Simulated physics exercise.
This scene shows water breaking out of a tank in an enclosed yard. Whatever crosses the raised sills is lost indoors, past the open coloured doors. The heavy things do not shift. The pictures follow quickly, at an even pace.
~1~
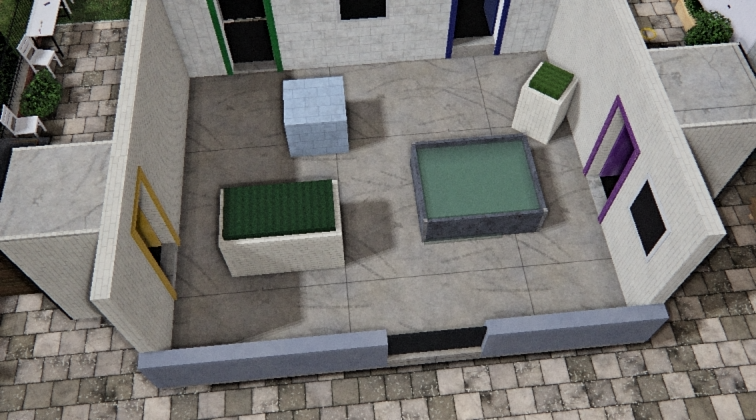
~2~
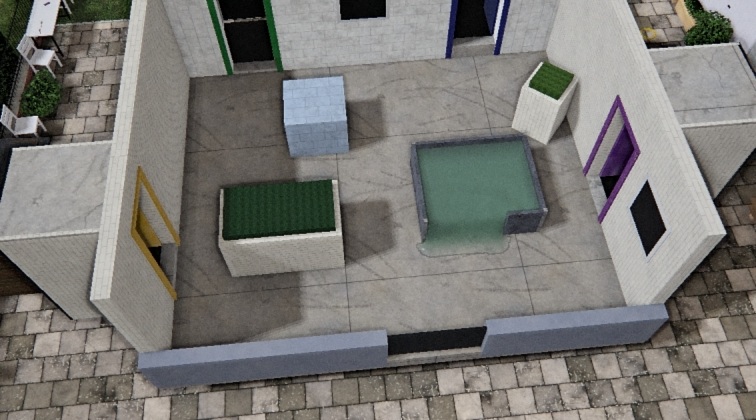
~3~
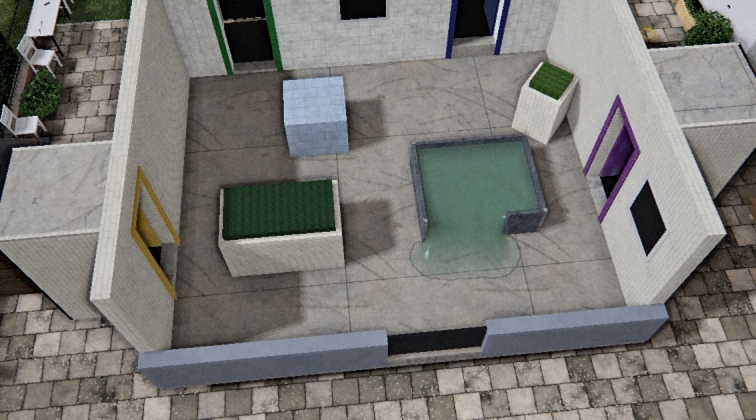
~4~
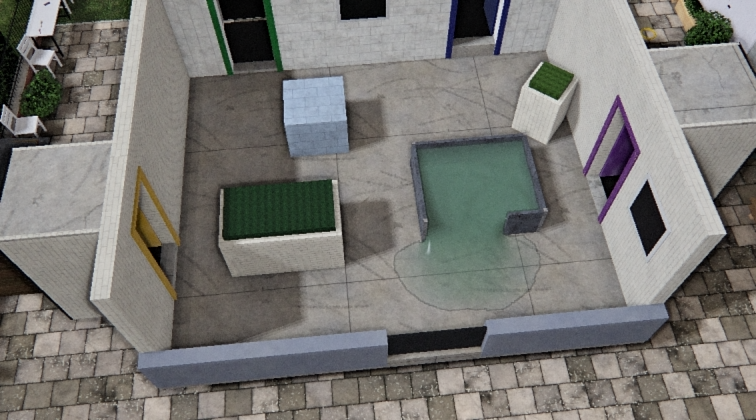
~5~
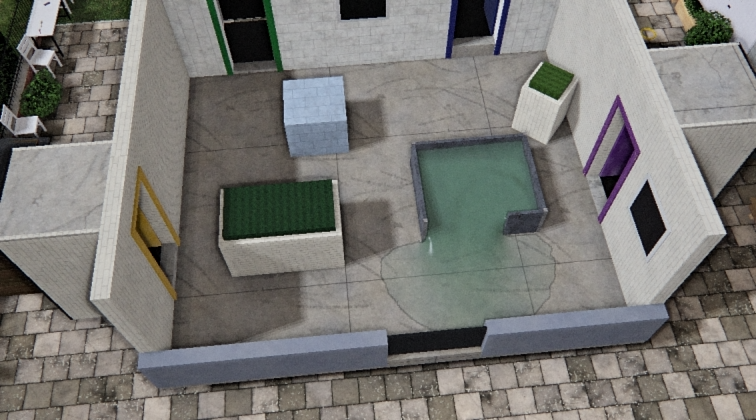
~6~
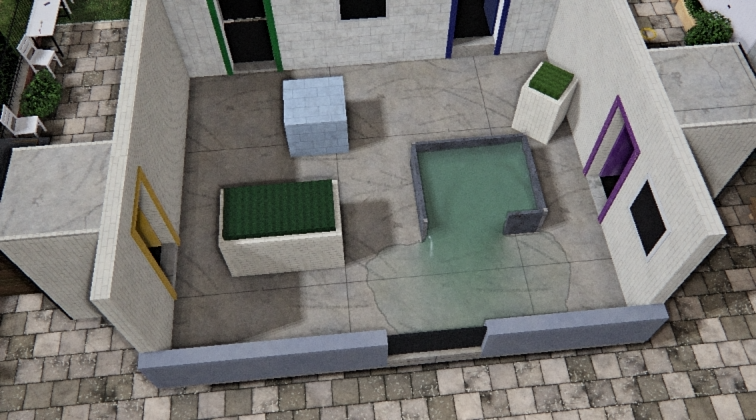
In a walled yard with a paved floor, a grey tank of greenish water broke open at its front, and the water poured out and spread across the floor toward the low front wall.
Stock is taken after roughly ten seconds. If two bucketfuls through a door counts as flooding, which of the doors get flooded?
The green door does not get flooded; the yellow door does not get flooded; the blue door does not get flooded; the purple door gets flooded.
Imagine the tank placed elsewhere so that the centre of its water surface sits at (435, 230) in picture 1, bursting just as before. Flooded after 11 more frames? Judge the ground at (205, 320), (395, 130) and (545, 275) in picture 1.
Going through them in that order: Waterlogged, still bare and waterlogged.
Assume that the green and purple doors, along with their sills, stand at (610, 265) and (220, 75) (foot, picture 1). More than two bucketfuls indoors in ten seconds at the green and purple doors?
Green: Exceeds the limit; purple: Exceeds the limit.
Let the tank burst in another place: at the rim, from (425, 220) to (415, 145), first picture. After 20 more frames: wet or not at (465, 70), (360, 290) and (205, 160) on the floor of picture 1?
Point by point: Untouched, swamped and swamped.
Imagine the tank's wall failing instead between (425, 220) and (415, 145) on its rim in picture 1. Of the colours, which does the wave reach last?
The purple one.
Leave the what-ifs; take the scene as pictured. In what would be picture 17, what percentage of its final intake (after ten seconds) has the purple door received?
It would be roughly 0 percent of the ten-second total.
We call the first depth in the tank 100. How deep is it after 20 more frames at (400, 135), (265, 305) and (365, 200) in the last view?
I'd put them at close to 0 per cent, then 8 per cent, then 0 per cent.
A moment on, water covers 15 % of the floor; the green door not reached, the yellow door not reached, the blue door not reached, the purple door not reached.
Next, water covers 25 % of the floor; the green door not reached, the yellow door not reached, the blue door not reached, the purple door not reached.
Then, water covers 40 % of the floor; the green door not reached, the yellow door wet at the sill, nothing in, the blue door not reached, the purple door wet at the sill, nothing in.
Later, water covers 65 % of the floor; the green door not reached, the yellow door under two buckets in, the blue door wet at the sill, nothing in, the purple door under two buckets in.
In the end, water covers 90 % of the floor; the green door wet at the sill, nothing in, the yellow door under two buckets in, the blue door wet at the sill, nothing in, the purple door over two buckets in.
